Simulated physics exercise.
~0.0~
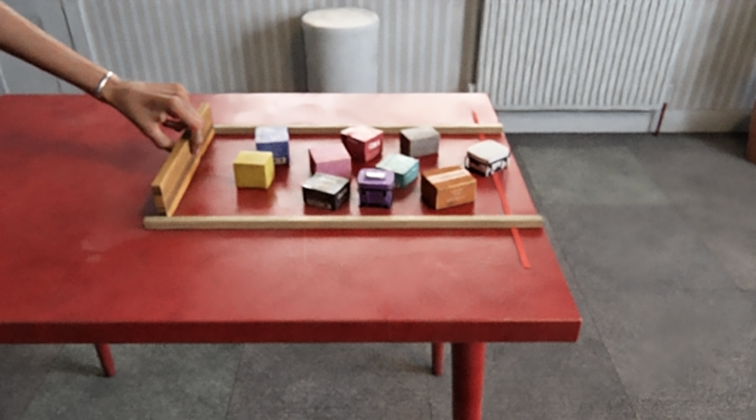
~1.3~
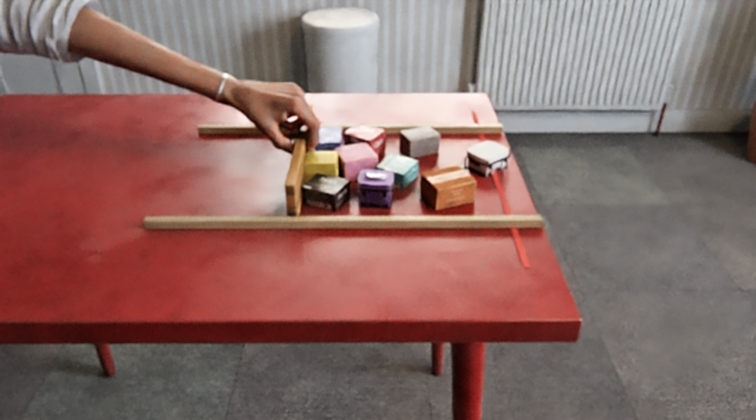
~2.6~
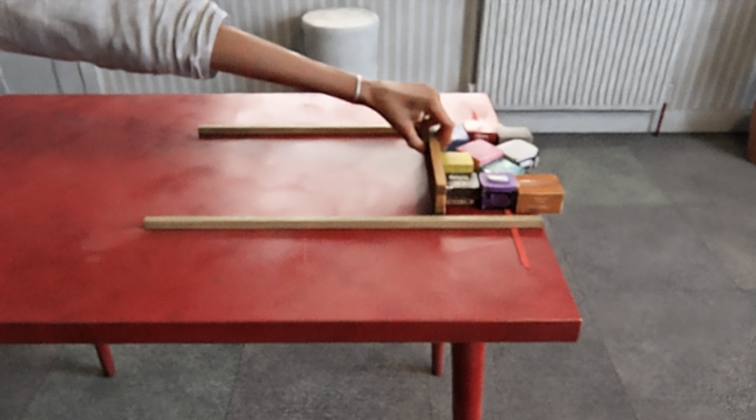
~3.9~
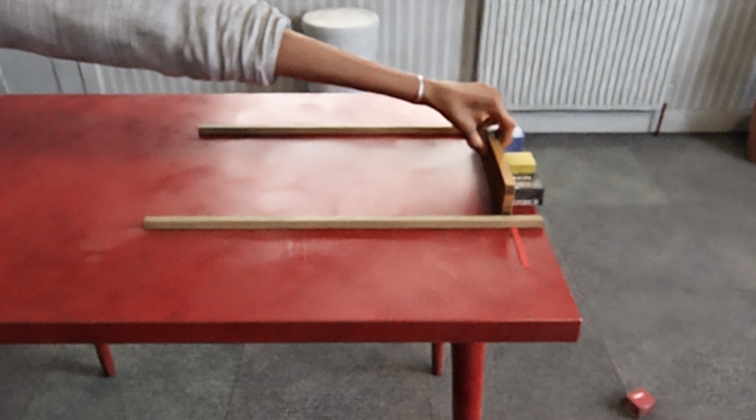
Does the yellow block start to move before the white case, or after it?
The yellow block starts to move before the white case, which is still in its place when the board is already pushing the yellow block along.
The video shows a hand sliding a wooden board to the right between two strips on a red table, bunching colourful blocks together and pushing most of them off the end, while blue, yellow and black ones remain against the board and a red one lies on the floor.
